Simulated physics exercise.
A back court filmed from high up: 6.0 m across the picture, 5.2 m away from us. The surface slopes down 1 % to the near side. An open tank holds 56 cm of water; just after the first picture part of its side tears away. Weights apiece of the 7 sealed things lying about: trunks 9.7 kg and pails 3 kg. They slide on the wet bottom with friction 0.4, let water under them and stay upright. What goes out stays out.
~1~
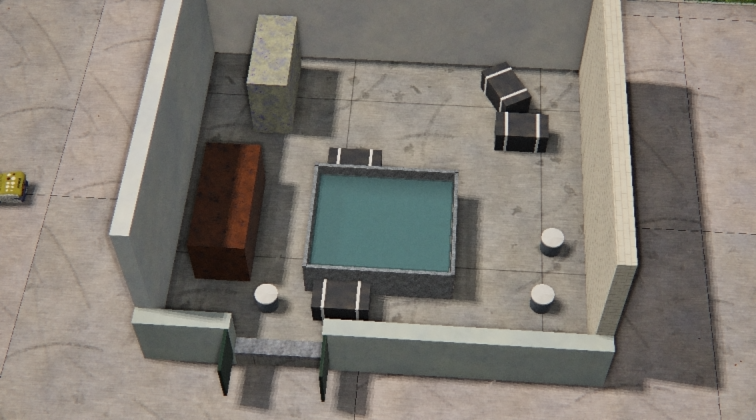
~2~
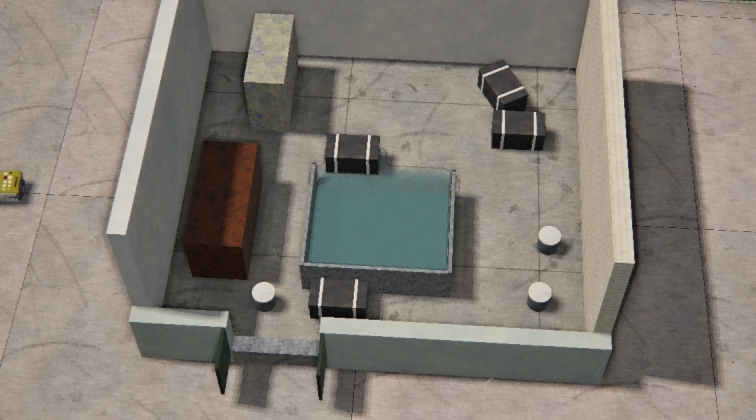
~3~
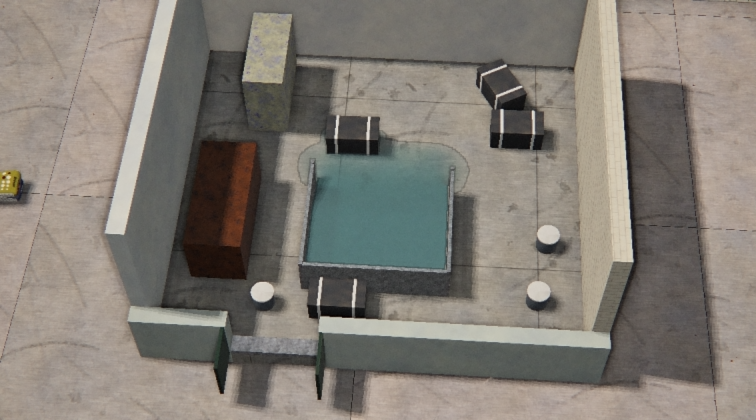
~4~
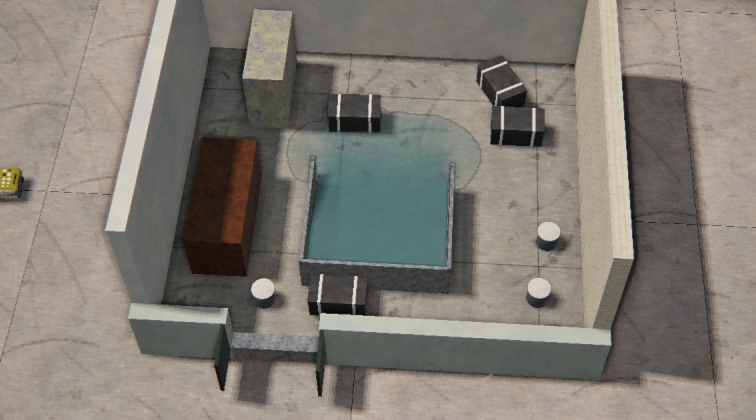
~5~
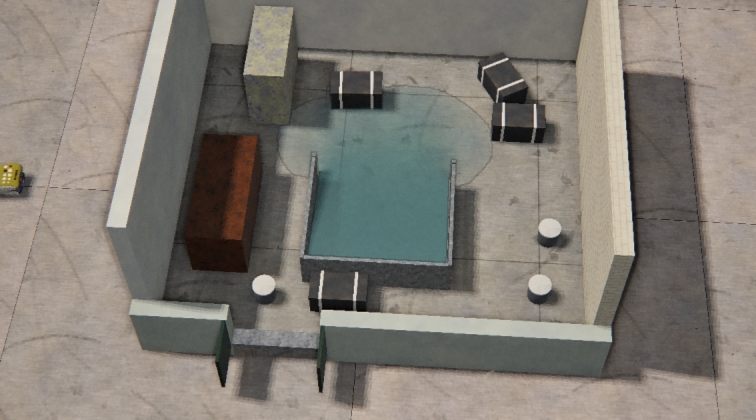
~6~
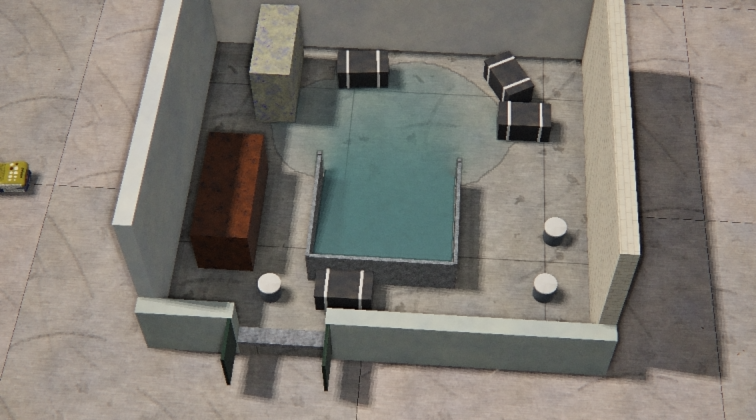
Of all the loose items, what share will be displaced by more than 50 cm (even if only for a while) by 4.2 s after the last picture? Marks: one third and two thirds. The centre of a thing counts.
That comes to two thirds or above.
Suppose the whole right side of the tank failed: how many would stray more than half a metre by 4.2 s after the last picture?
Then 6.
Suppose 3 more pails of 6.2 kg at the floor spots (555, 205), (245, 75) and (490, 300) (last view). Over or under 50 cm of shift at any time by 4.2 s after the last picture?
In turn: More, less, short of it.
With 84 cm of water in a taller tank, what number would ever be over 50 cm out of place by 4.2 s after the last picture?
Then 6.
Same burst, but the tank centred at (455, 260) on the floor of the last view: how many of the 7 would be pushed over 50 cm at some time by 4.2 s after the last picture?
In that case 3 of them.
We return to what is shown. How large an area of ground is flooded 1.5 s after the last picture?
About 16 m2.
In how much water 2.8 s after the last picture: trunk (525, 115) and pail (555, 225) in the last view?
About 6 and 0 cm.
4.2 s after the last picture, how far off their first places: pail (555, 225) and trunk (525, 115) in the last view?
In turn: 200 cm, 250 cm.
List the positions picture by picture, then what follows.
The first frame shows a trunk at (354, 161) rests on the ground; a trunk at (522, 124) rests on the ground; 3.3 m2 under water; 0 of 7 have shifted.
The second frame shows a trunk at (353, 146) rests on the ground, 20 cm from its start; a trunk at (519, 122), on the bottom; 4.2 m2 under water; 1 of 7 have shifted.
The third frame shows a trunk at (353, 128) rests on the ground, 56 cm from its start; a trunk at (518, 122), on the bottom; water covers 5.4 m2; 1 of 7 have shifted.
The fourth frame shows a trunk at (355, 105) rests on the ground, 94 cm from its start; a trunk at (518, 118) rests on the ground; water covers 6.8 m2; 1 of 7 have shifted.
The fifth frame shows a trunk at (357, 82), on the bottom, 132 cm from its start; a trunk at (519, 115) rests on the ground; water covers 8.4 m2; 1 of 7 have shifted.
The sixth frame shows a trunk at (363, 61), on the bottom, 172 cm from its start; a trunk at (525, 114) rests on the ground; water covers 9.9 m2; 1 of 7 have shifted.
Then, 0.4 s after the last picture 1 of 7 are over 50 cm from their spots; 1 afloat.
Then, 1.5 s after the last picture 2 of 7 are over 50 cm from their spots; 2 afloat.
Then, 2.8 s after the last picture 3 of 7 are over 50 cm from their spots; 2 afloat.
Then, 4.2 s after the last picture 5 of 7 are over 50 cm from their spots, and 5 have been at some point; 4 afloat.
